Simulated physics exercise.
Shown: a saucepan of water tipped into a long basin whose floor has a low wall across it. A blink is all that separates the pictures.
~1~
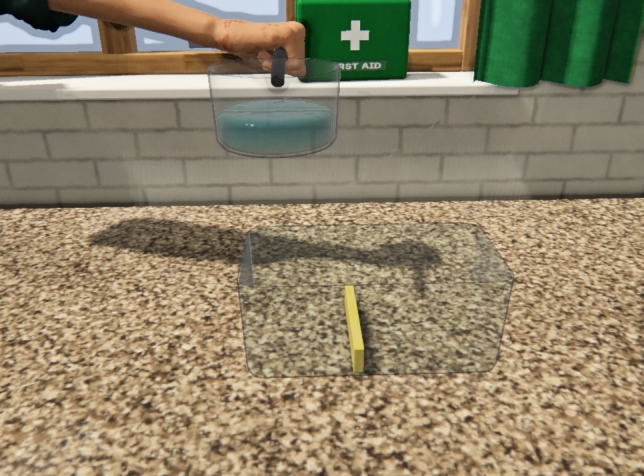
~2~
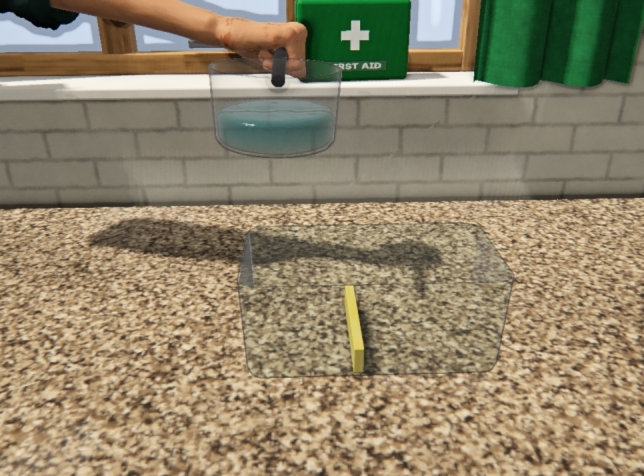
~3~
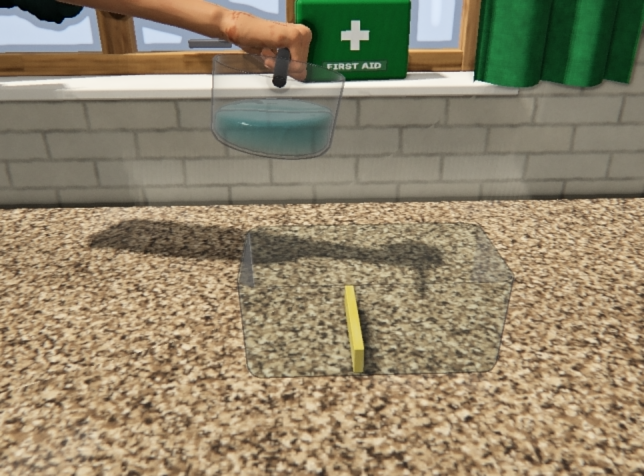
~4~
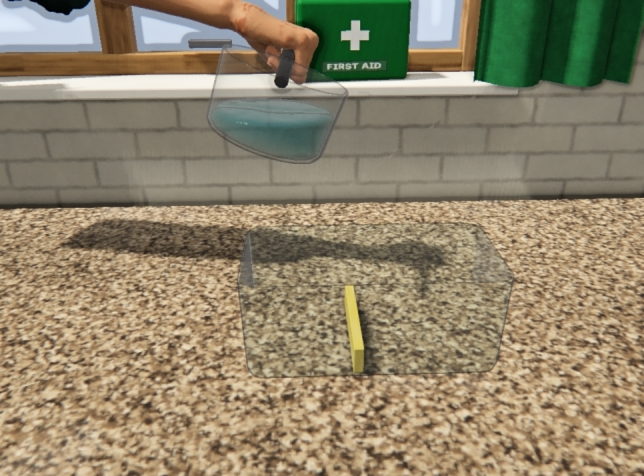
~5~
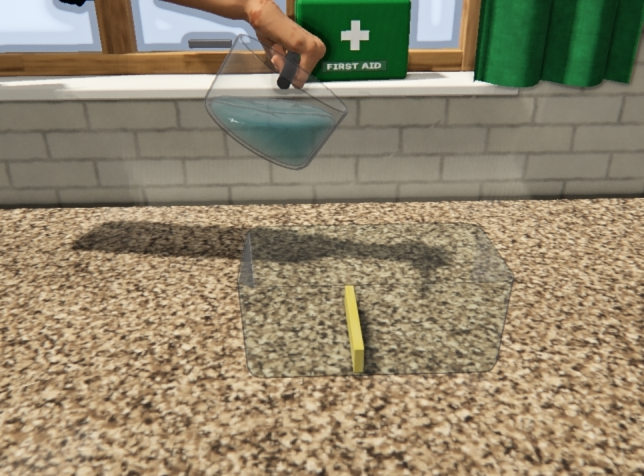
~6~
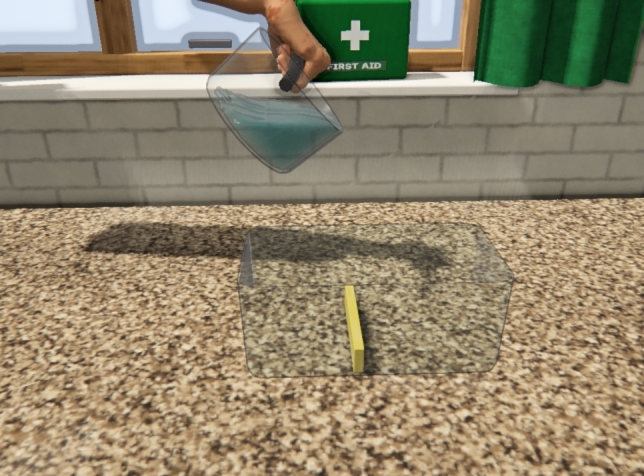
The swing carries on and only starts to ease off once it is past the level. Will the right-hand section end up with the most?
The largest amount gathers in the right chamber.
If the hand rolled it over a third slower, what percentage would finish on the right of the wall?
Near 75 in a hundred.
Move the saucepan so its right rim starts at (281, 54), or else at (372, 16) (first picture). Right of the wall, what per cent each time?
It comes to about 10 %, followed by about 85 %.
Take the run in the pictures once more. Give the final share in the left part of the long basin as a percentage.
It comes to some 35 per cent.
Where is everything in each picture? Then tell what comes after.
In the first frame, it leans 0°; its right rim is at (339, 68); the water meets the walls at (217, 111) and (335, 110); the long basin's rim runs from (243, 256) to (496, 251); the wall's top is at (354, 315).
In the second frame, it leans 2°; its right rim is at (340, 71); the water meets the walls at (217, 111) and (335, 110).
In the third frame, it leans 9°; its right rim is at (343, 80); the water meets the walls at (215, 110) and (334, 110).
In the fourth frame, it leans 20°; its right rim is at (346, 93); the water meets the walls at (212, 106) and (335, 113).
In the fifth frame, it leans 35°; its right rim is at (346, 111); the water meets the walls at (210, 99) and (337, 114).
In the sixth frame, it leans 51°; its right rim is at (341, 130); the water meets the walls at (216, 89) and (342, 120).
A moment on, the tilt is 114° and 20 per cent is still to pour, 0 is left of the wall and 29 right of it.
Next, the tilt is 119° and 2 per cent is still to pour, 27 is left of the wall and 60 right of it.
Then the tilt is 119° and 0 per cent is still to pour, 34 is left of the wall and 63 right of it.
Later the tilt is 119° and 0 per cent is still to pour, 35 is left of the wall and 63 right of it.
In the end 35 per cent lies left of the wall, 63 right of it and 3 outside.
